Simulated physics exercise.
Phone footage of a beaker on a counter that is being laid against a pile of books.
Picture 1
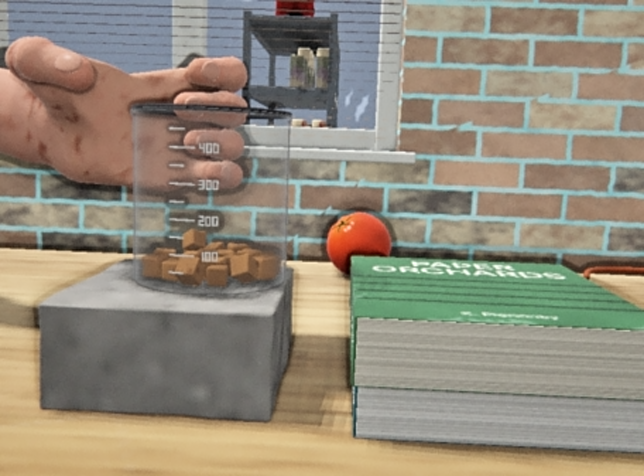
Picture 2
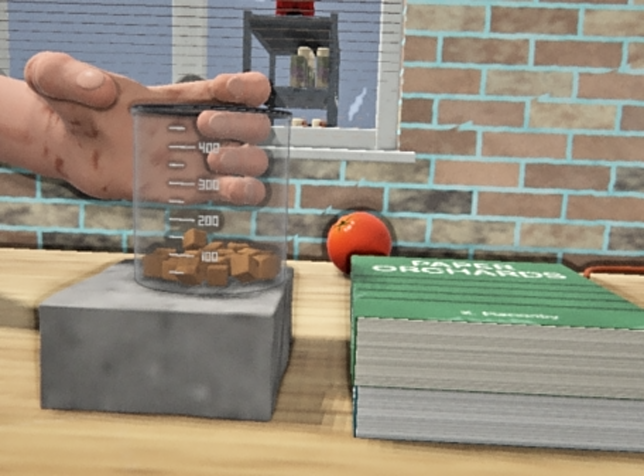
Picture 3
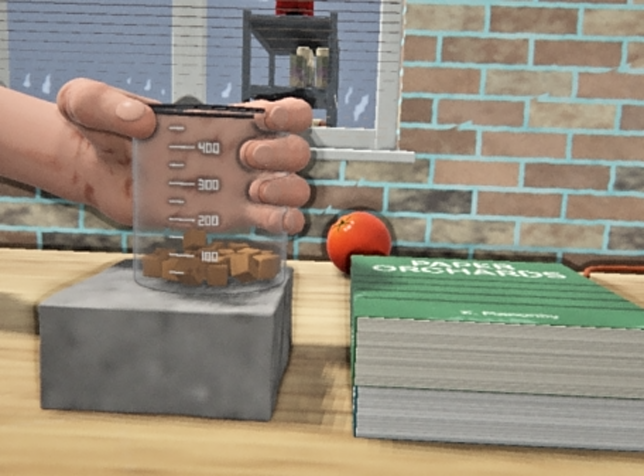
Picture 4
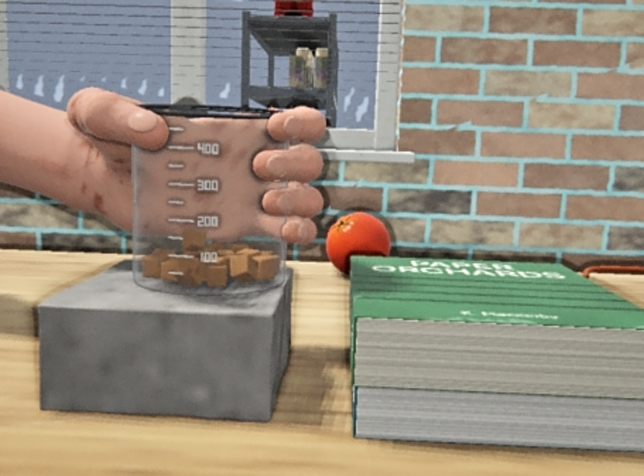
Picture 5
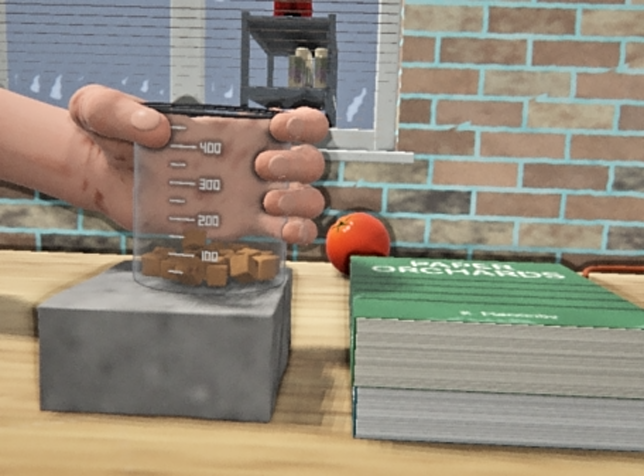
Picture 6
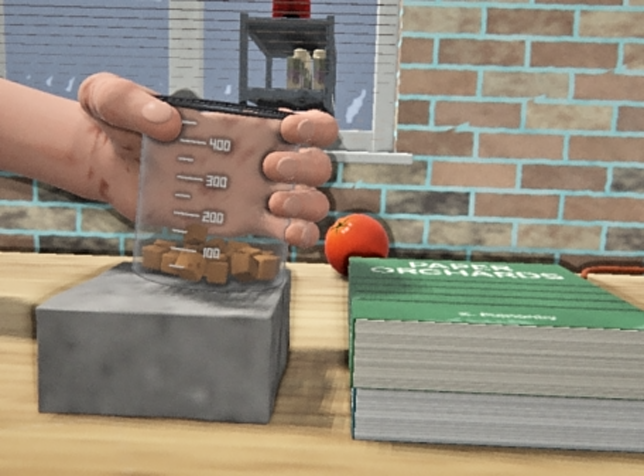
On a wooden counter, a hand closing around a beaker of brown sugar cubes on a grey block and tilting it slightly.
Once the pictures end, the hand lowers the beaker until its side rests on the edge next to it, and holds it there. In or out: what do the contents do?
The load never leaves.
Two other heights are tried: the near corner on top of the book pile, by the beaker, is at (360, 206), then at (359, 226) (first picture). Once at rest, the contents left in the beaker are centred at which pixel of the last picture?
First try: Around (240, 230). Second try: Around (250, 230).
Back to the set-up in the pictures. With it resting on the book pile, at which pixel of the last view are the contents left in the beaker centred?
(297, 220) or thereabouts.
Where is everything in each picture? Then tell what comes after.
Beaker near (212, 196), nearly empty of brown sugar cubes; book pile near (478, 313), its top about level with the beaker's foot, in the first picture.
Beaker near (213, 195), upright; rim near (289, 115); top of the contents near (195, 240), in the second picture.
Beaker near (212, 195), upright; rim near (288, 114); book pile near (478, 312), in the third picture.
Beaker near (212, 196), upright; rim near (288, 115); top of the contents near (194, 241), in the fourth picture.
Beaker near (213, 195), upright; rim near (290, 115); book pile near (478, 313), in the fifth picture.
Beaker near (218, 192), leaning 5°; rim near (301, 118); book pile near (476, 314), its top about level with the beaker's foot, in the sixth picture.
Then, 0.74 s on from there, the beaker leans 42°; everything is still inside.
Then, 1.39 s on from there, the beaker leans 75°; everything is still inside.
Then, 1.95 s on from there, the beaker rests on the book pile at 83°; everything is still inside.
In the end, the beaker rests on the book pile at 83°; everything is still inside.
